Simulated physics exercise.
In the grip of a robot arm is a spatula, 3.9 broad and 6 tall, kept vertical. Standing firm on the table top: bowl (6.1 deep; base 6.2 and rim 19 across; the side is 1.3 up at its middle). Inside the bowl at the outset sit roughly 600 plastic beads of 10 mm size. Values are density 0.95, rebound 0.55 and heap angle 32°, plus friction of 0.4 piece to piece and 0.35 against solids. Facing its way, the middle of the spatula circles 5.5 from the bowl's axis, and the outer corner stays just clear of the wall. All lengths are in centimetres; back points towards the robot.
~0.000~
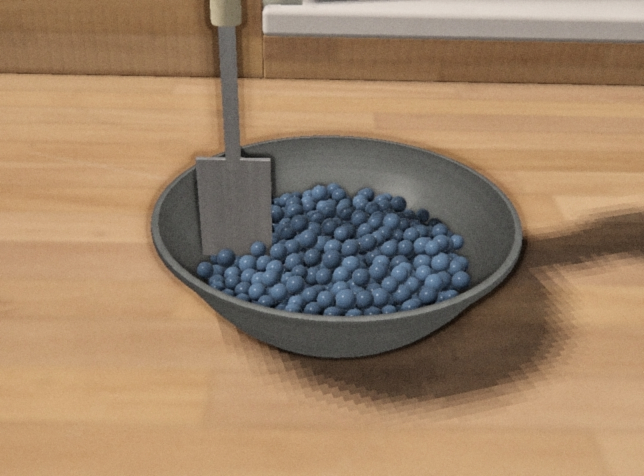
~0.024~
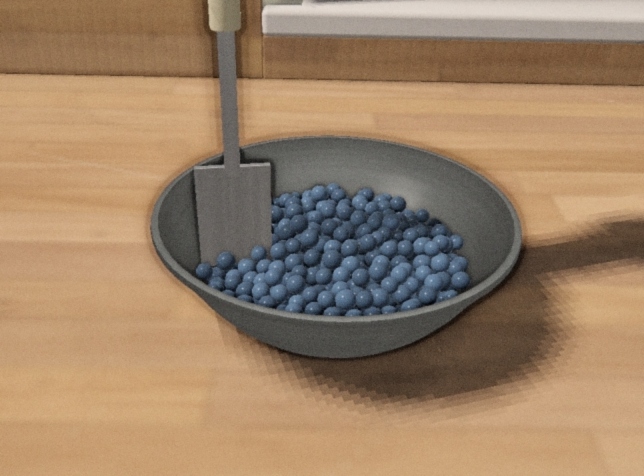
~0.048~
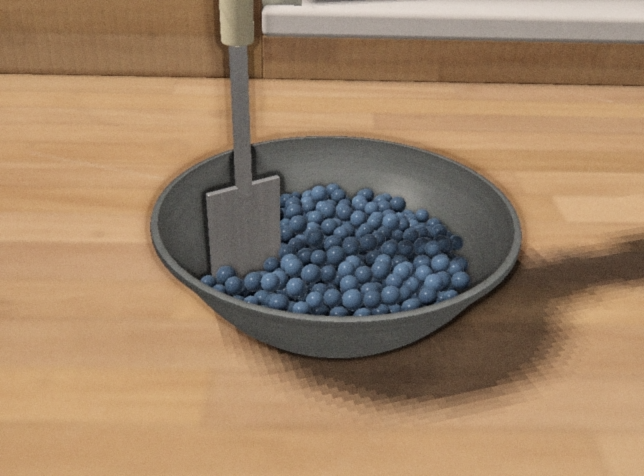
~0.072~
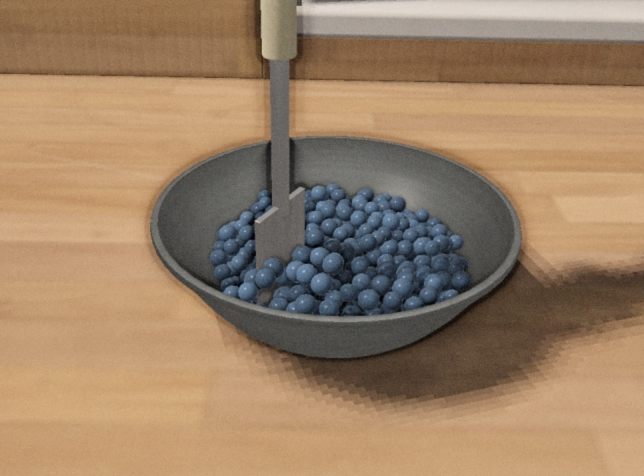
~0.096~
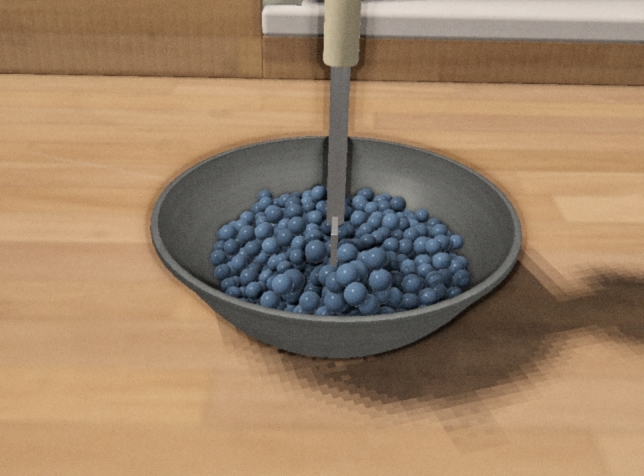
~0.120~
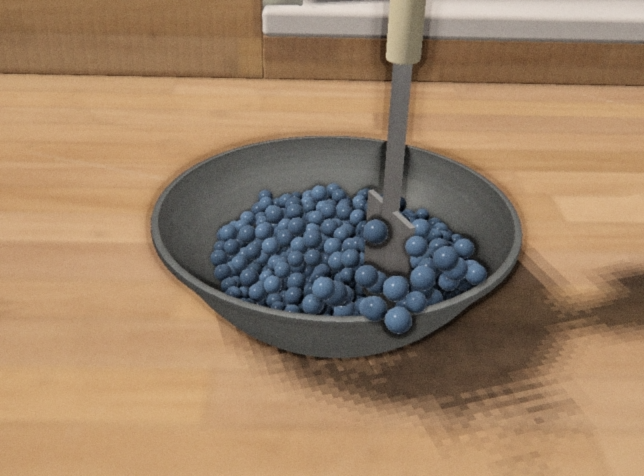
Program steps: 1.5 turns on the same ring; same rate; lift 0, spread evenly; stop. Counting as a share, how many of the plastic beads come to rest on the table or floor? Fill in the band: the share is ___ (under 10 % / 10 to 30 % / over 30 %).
The share is over 30 %.
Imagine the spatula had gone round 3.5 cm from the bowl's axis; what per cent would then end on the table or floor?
In that case some 40 per cent.
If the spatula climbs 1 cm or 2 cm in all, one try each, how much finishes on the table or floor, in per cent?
That gives about 30 per cent and 25 per cent, in order.
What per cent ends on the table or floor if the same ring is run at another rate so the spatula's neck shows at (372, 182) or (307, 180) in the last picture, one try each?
Well, about 35 percent the first time and about 30 percent the second.
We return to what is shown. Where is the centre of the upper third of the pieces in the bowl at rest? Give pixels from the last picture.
The centre is near pixel (346, 252).
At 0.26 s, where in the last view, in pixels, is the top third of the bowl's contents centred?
I'd point to somewhere close to (299, 191).
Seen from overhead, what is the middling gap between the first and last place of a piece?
Reading: Around 9 cm.
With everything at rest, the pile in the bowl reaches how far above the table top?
The top sits some 4.5 cm up.
After 0.26 s, 276° round, highest piece 13 above the table; 495 in the bowl, 11 on the table or floor, 96 in flight or on the tool.
After 0.40 s, 77° round, highest piece 11 above the table; 393 in the bowl, 100 on the table or floor, 109 in flight or on the tool.
After 0.67 s, 180° round, highest piece 6 above the table; 338 in the bowl, 259 on the table or floor, 5 in flight or on the tool.
After 1.37 s, 180° round, highest piece 5 above the table; 338 in the bowl, 264 on the table or floor.
At rest, 338 in the bowl, 264 on the table or floor. That is 44 % on the table or floor.
